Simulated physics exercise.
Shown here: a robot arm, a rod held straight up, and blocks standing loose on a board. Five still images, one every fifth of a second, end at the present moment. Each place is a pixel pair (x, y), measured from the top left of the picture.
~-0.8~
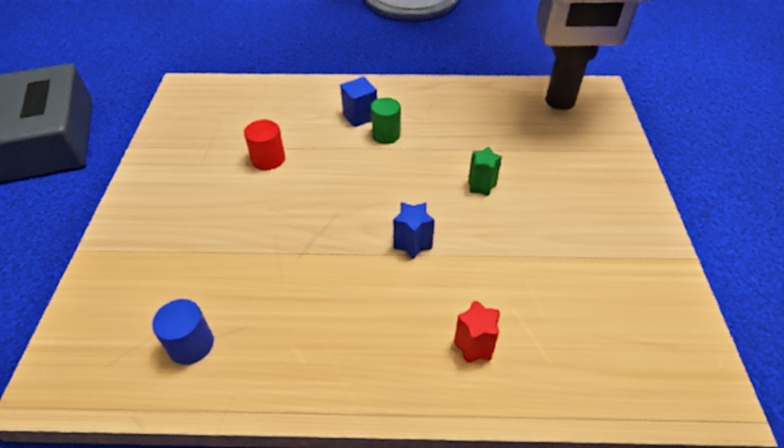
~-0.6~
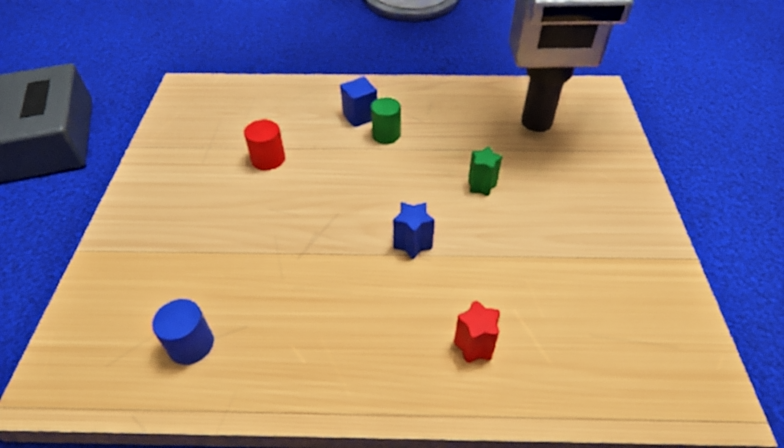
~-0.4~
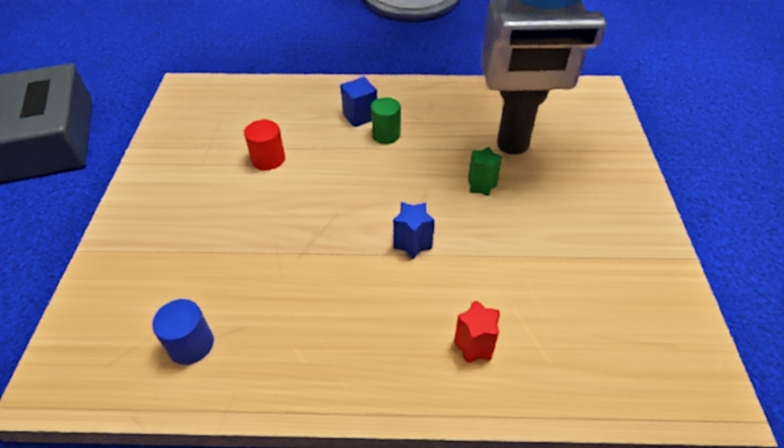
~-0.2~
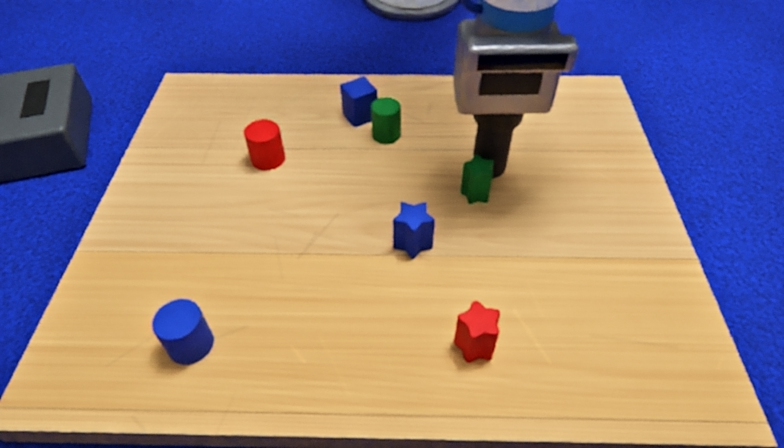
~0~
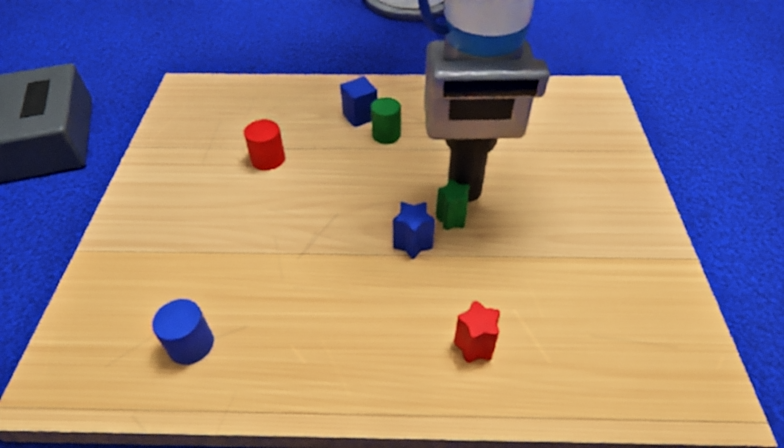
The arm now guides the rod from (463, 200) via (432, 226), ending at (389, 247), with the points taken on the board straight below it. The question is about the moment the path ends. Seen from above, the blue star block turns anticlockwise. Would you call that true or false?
False
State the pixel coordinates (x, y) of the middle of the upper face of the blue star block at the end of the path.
For the centre of its top, I'd go with (375, 244).
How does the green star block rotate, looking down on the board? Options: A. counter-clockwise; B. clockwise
Correct choice: A.
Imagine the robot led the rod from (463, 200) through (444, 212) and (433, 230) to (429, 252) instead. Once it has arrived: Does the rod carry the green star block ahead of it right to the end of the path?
My answer is yes.
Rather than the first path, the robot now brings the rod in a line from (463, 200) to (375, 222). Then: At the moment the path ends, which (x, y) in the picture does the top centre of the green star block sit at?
Roughly at (440, 201).
On the path given first. Halfway along, rod at (432, 217); blue star block at (397, 226); green star block at (429, 221), turned 15° anticlockwise.
At the end, rod at (389, 238); blue star block at (375, 244), turned 20° clockwise; green star block at (423, 234), turned 60° anticlockwise.
